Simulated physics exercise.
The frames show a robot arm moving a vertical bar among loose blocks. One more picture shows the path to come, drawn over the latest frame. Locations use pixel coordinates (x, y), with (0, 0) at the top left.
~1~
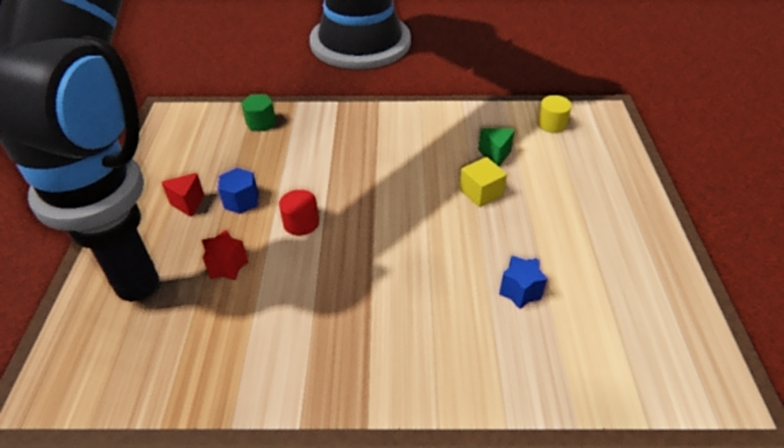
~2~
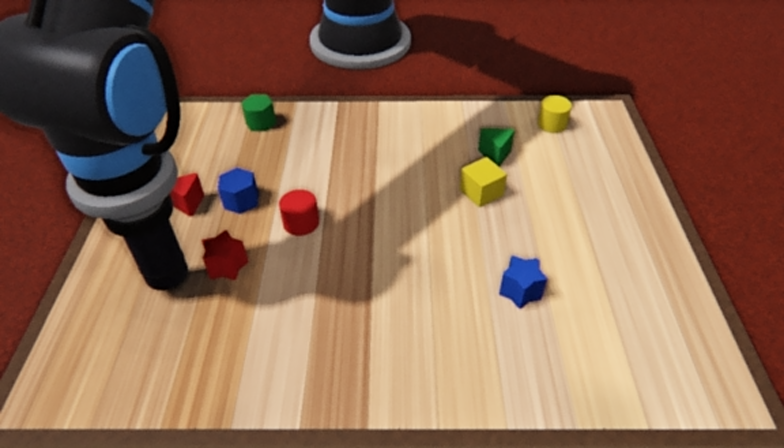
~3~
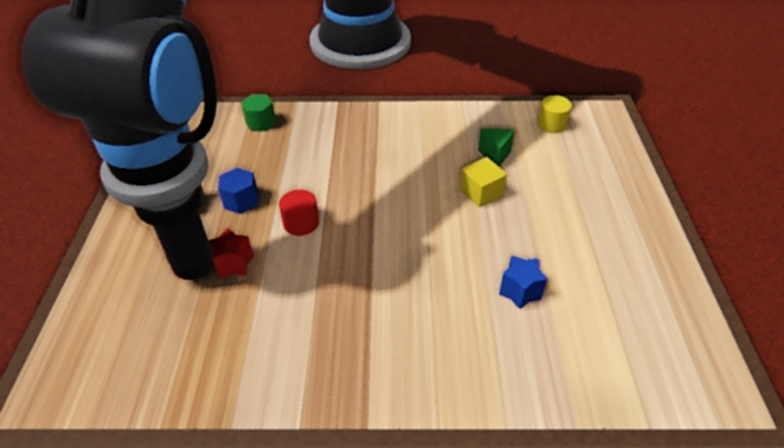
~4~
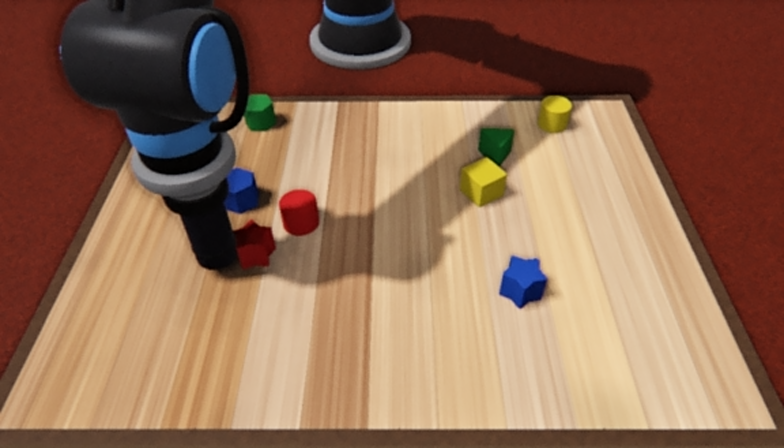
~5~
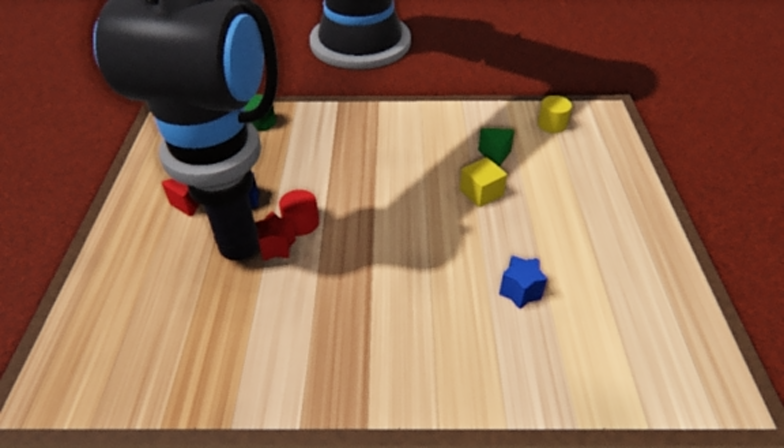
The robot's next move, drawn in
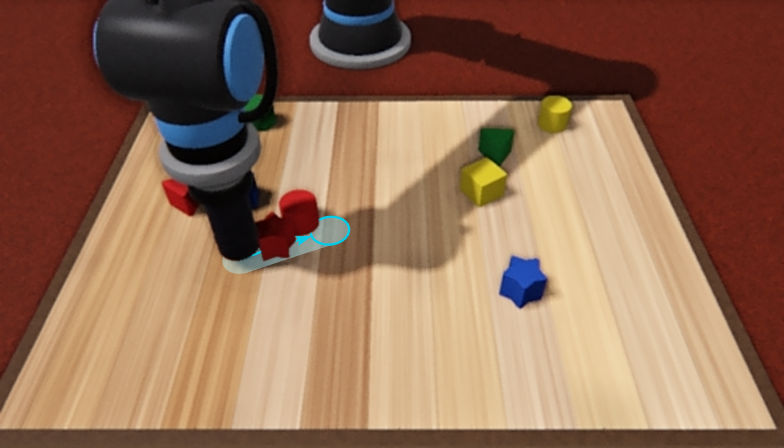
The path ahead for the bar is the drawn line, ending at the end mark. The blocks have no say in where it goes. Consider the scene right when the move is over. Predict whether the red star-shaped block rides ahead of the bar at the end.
I'd say it is still being pushed.
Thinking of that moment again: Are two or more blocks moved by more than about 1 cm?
That would be a yes.
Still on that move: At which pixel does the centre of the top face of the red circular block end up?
Around pixel (340, 177).
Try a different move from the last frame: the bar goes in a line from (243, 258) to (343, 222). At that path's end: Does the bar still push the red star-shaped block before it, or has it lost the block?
It rides in front to the end.
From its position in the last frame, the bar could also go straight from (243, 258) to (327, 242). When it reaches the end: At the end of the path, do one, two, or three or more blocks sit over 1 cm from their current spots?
It shifts two blocks.
Drawn move, straight from (243, 258) to (330, 230).
What follows on the original path. Halfway along, bar at (285, 232); red star-shaped block at (317, 211); red circular block at (327, 186).
At the end, bar at (329, 219); blue hexagon still; red star-shaped block at (359, 199); red circular block at (340, 177).
